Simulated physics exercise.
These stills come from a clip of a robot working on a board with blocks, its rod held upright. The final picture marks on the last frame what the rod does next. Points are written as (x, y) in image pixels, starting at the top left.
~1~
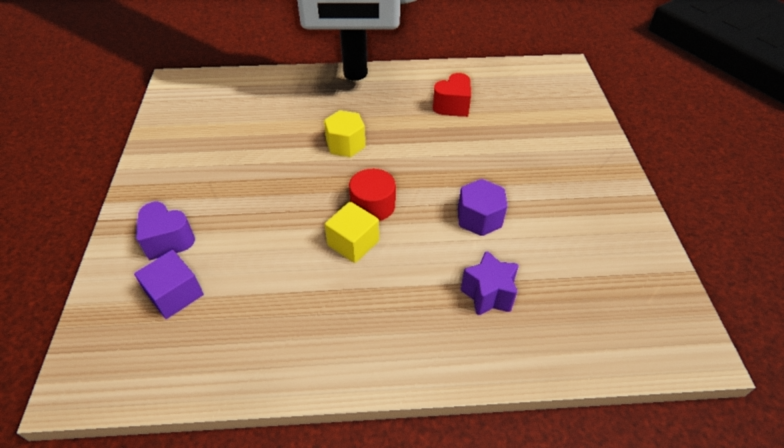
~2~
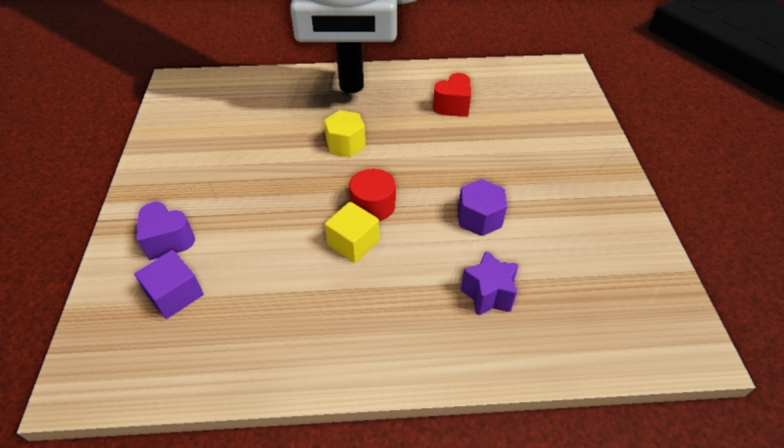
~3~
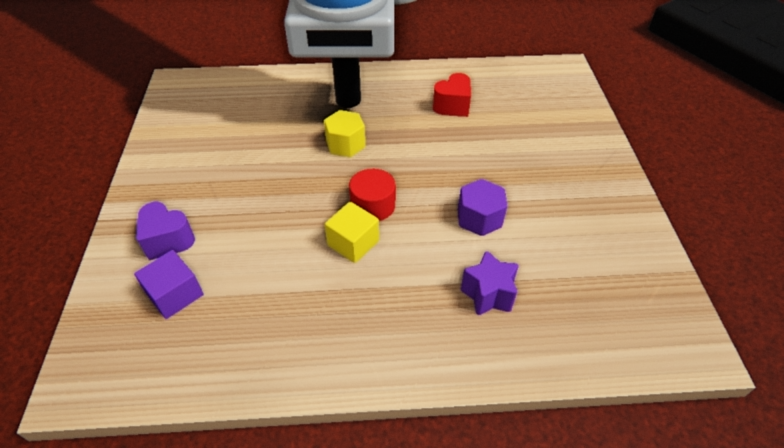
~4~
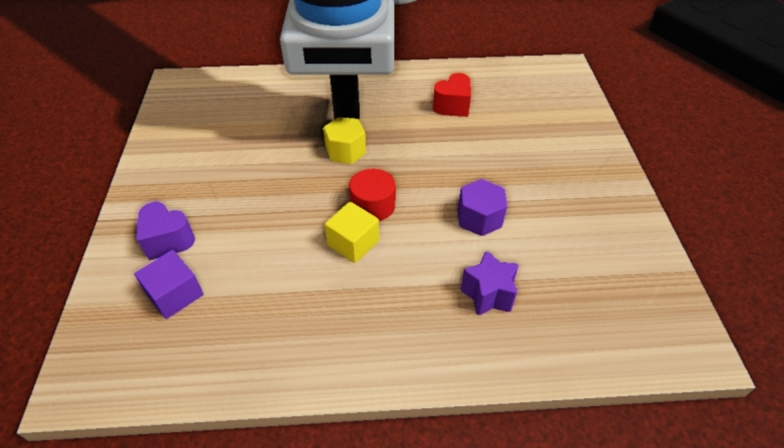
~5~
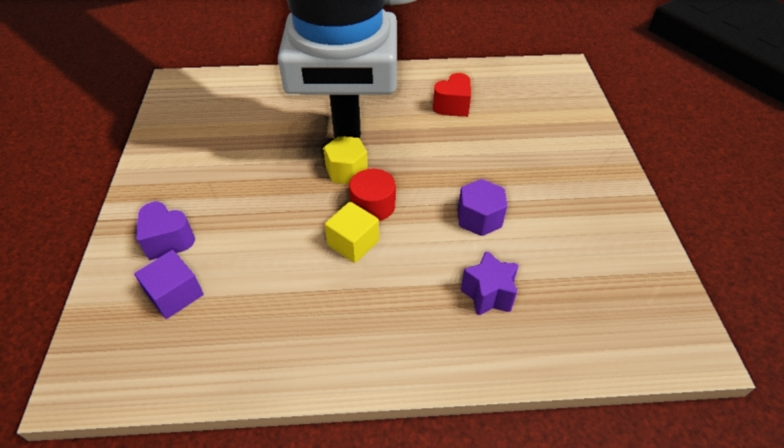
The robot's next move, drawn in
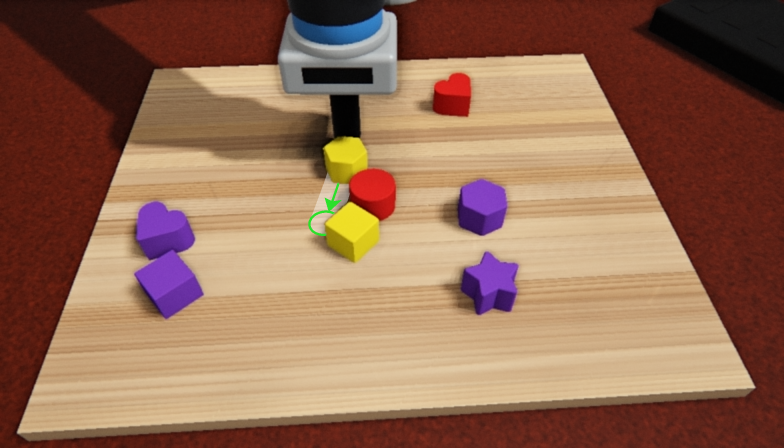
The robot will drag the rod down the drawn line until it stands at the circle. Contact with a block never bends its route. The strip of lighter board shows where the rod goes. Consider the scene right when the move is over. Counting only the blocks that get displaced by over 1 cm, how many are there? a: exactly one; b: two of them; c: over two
My answer is option c.
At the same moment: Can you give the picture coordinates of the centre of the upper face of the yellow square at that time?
The answer is (366, 254).
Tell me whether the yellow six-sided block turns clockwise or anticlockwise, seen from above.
The block spins anticlockwise.
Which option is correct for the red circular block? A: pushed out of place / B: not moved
The correct letter is A.
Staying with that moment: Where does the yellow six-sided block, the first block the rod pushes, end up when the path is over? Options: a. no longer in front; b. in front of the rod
The one that fits is b, in front of the rod.
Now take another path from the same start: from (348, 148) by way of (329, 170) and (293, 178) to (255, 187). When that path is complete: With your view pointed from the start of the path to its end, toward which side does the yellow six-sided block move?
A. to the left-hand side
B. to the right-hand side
Option A.
The line goes from (348, 148) directly to (325, 223).
On the path given first. One third of the way, rod (341, 159); yellow six-sided block (341, 174); red circular block (376, 192).
Two thirds of the way, rod (333, 183); yellow six-sided block (342, 199), turned 35° anticlockwise; yellow square (354, 231), turned 15° clockwise; red circular block (387, 200).
At the end, rod (323, 210); yellow six-sided block (341, 226), turned 55° anticlockwise; yellow square (366, 254); red circular block (388, 201).
